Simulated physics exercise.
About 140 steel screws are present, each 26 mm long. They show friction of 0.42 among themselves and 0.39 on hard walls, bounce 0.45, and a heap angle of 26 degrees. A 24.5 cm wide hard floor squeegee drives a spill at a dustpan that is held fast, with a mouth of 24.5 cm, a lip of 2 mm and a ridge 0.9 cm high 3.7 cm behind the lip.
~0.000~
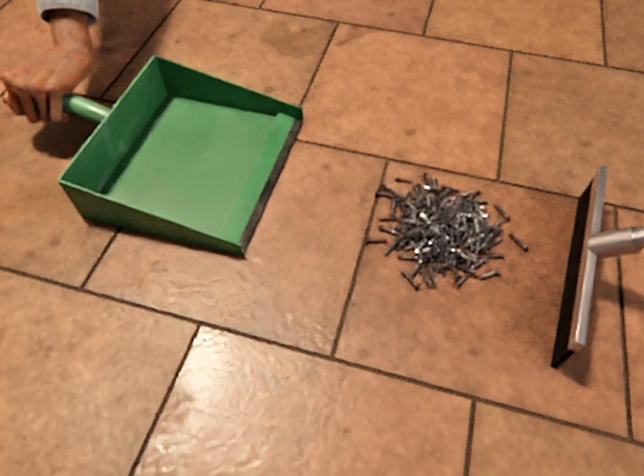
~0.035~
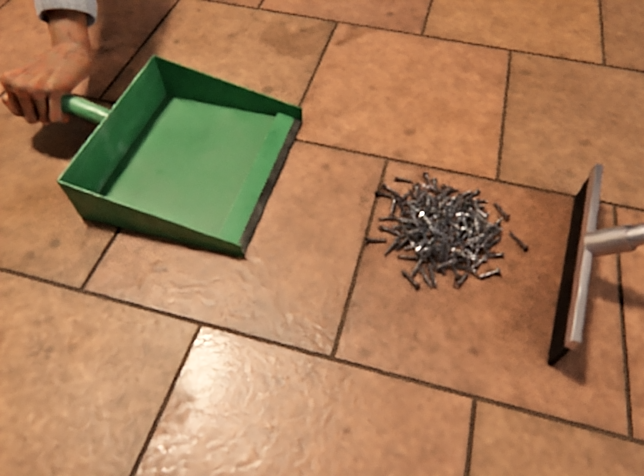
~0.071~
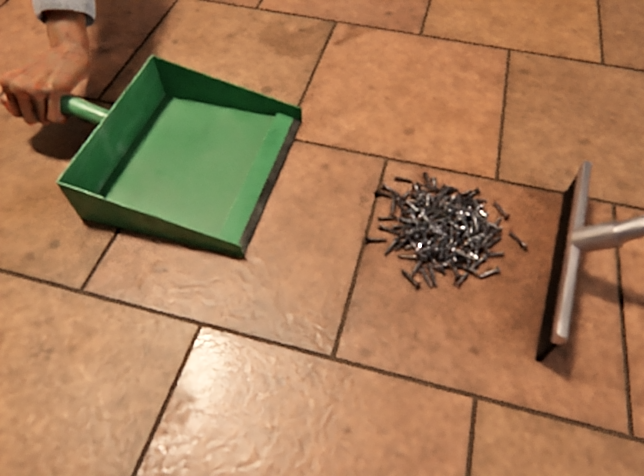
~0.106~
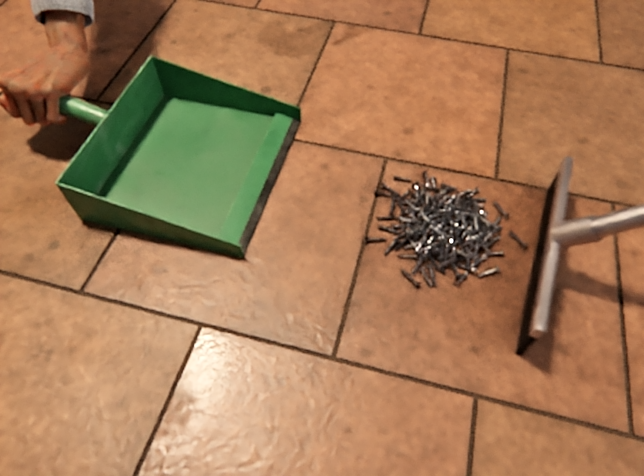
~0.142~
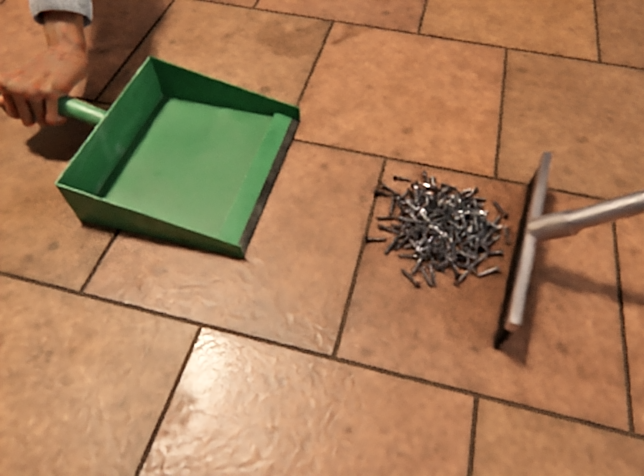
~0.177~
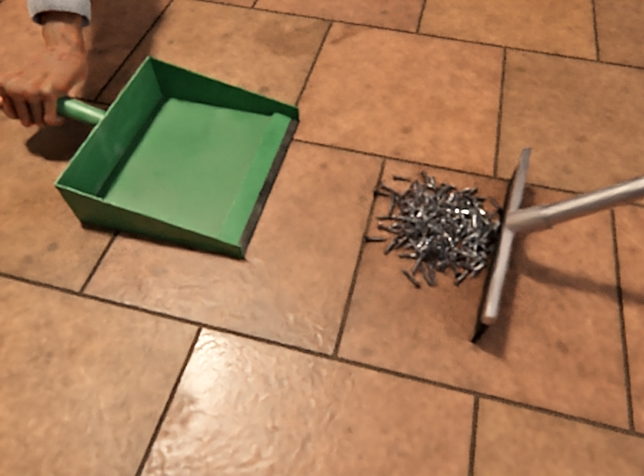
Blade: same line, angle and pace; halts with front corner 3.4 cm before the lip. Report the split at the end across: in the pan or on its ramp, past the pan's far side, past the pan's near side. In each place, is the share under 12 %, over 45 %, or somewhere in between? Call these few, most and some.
I would put it this way: In the pan or on its ramp some, past the pan's far side few, past the pan's near side few.
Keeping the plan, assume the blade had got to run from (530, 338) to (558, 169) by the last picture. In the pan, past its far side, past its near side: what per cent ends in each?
Pan 5; far 0; near 10.
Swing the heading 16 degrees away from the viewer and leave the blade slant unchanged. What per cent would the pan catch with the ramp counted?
My guess is some 20 percent.
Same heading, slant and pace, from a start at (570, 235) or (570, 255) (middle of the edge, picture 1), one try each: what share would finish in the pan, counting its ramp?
Estimates: 20 percent and 20 percent.
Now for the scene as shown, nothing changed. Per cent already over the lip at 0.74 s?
Roughly 15 in a hundred.
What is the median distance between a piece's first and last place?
About 22 cm.
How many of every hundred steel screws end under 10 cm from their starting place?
About 0 %.
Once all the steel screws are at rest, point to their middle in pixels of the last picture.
Centre at rest: Approx. (284, 187) px.
Then, at 0.36 s, middle of the blade 17 cm from the lip; 0 % over the lip, far side 0 %, near side 0 %.
After 0.49 s, middle of the blade 8 cm from the lip; 0 % over the lip, far side 0 %, near side 0 %.
Then, at 0.74 s, middle of the blade 5 cm from the lip; 15 % over the lip, far side 0 %, near side 0 %.
At rest (1.5 s), pan 15 %, far side 0 %, near side 0 %, in front of the lip or behind the blade 80 %.
